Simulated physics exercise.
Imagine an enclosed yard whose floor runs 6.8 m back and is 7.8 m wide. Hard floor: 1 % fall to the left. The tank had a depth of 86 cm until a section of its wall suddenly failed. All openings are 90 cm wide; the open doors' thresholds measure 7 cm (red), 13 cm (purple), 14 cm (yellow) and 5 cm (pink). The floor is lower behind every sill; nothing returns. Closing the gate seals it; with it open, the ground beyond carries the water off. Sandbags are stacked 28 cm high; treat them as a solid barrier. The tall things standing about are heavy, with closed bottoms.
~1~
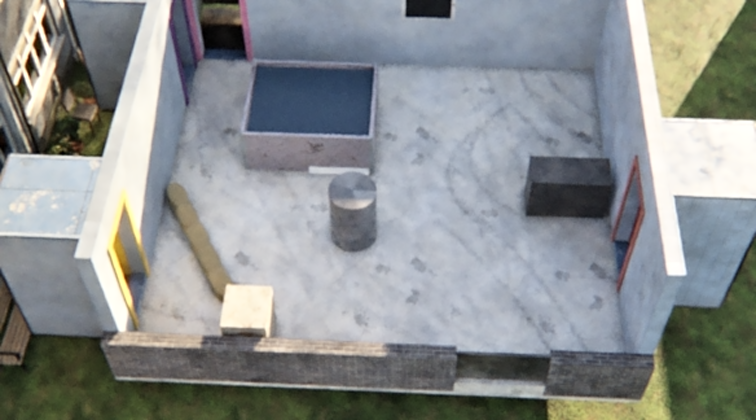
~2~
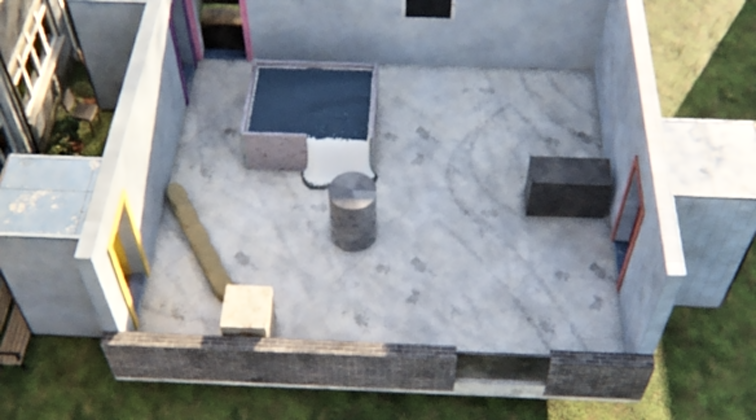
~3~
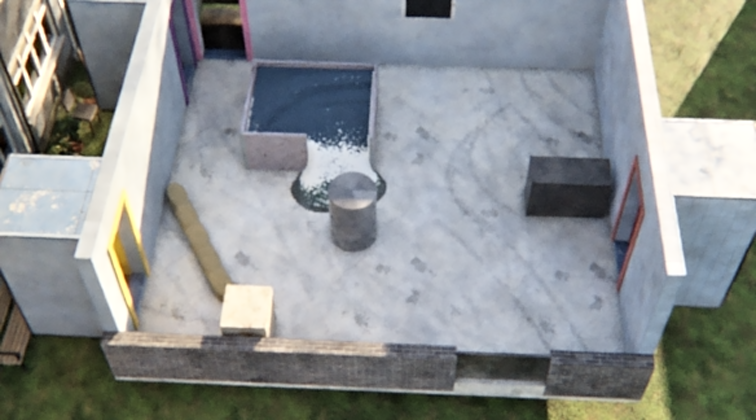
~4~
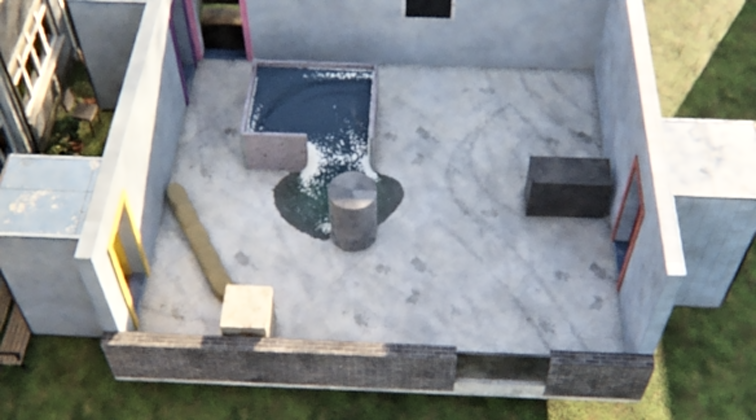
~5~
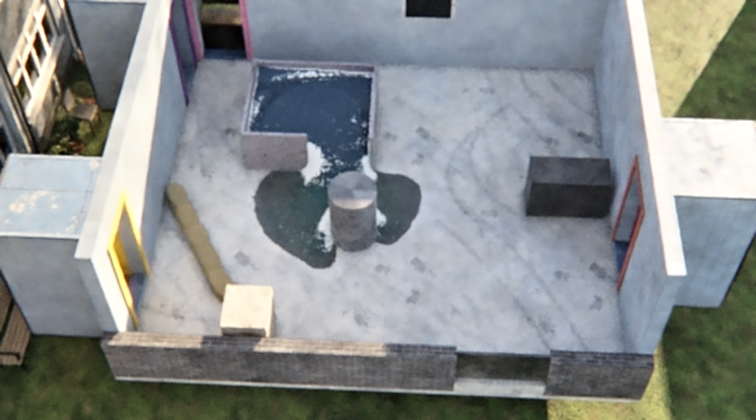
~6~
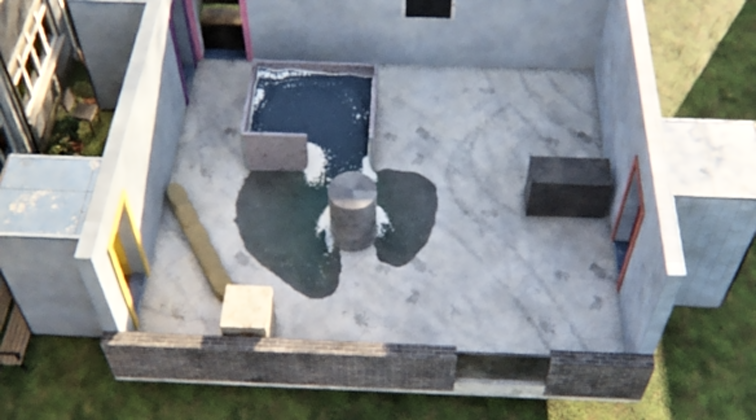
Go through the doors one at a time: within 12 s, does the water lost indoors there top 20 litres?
At the red door the inflow will break the limit; at the purple door the inflow will remain within the limit; at the yellow door the inflow will remain within the limit; at the pink door the inflow will break the limit.
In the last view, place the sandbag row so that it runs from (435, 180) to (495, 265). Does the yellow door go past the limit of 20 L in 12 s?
After that, yellow comes out too high.
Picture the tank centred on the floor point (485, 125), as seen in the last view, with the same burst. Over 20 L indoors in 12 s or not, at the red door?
Lab note: Red door limit not exceeded.
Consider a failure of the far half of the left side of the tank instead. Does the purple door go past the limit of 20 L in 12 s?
Note: Purple door, beyond the mark.
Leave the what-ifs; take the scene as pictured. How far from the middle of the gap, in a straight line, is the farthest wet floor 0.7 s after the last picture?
Distance: Approx. 4.2 m.
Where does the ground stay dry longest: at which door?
The pink door.
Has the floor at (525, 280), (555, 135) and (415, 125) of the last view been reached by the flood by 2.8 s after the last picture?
In turn: Under water, flooded, not reached.
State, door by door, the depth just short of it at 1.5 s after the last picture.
Depths: Red door 11 cm, purple door 0 cm, yellow door 10 cm, pink door 0 cm.
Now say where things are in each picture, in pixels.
The tank at (311, 101) is whole and still, 86 cm deep, in the first frame.
Water pours out at (339, 157) and has run 0.6 m, to a hidden place; typically 12 cm deep outside, 86 cm at the tank's back, in the second frame.
The front is at (307, 205), 1.0 m from the gap at (339, 160); 1.1 m2 of floor is under water; 86 cm left at the back of the tank, in the third frame.
The front is at (321, 235), 1.5 m from the gap at (339, 161); 2.2 m2 of floor is under water; 81 cm left at the back of the tank, in the fourth frame.
The front is at (314, 263), 2.1 m from the gap at (339, 161); 3.7 m2 of floor is under water; 74 cm left at the back of the tank, in the fifth frame.
Water pours out at (339, 161) and has run 2.7 m, to (311, 293); typically 5 cm deep outside, 74 cm at the tank's back, in the sixth frame.
Then, 0.7 s after the last picture water covers 25 % of the floor and is deepest (60 cm) near (347, 211); red door not reached, purple door not reached, yellow door not reached, pink door not reached.
Then, 1.5 s after the last picture water covers 50 % of the floor and is deepest (42 cm) near (347, 211); red door 11 cm at the sill, 0 L in, purple door not reached, yellow door 10 cm at the sill, 0 L in, pink door not reached.
Then, 2.8 s after the last picture water covers 65 % of the floor and is deepest (30 cm) near (347, 211); red door 14 cm at the sill, 55 L in, purple door not reached, yellow door 12 cm at the sill, 0 L in, pink door not reached.
Then, 6.3 s after the last picture water covers 80 % of the floor and is deepest (16 cm) near (534, 251); red door 12 cm at the sill, 105 L in, purple door 8 cm at the sill, 0 L in, yellow door 13 cm at the sill, 1 L in, pink door 10 cm at the sill, 45 L in.
Then, 11.3 s after the last picture water covers 95 % of the floor and is deepest (12 cm) near (266, 362); red door 5 cm at the sill, 125 L in, purple door 7 cm at the sill, 0 L in, yellow door 10 cm at the sill, 1 L in, pink door 7 cm at the sill, 83 L in.
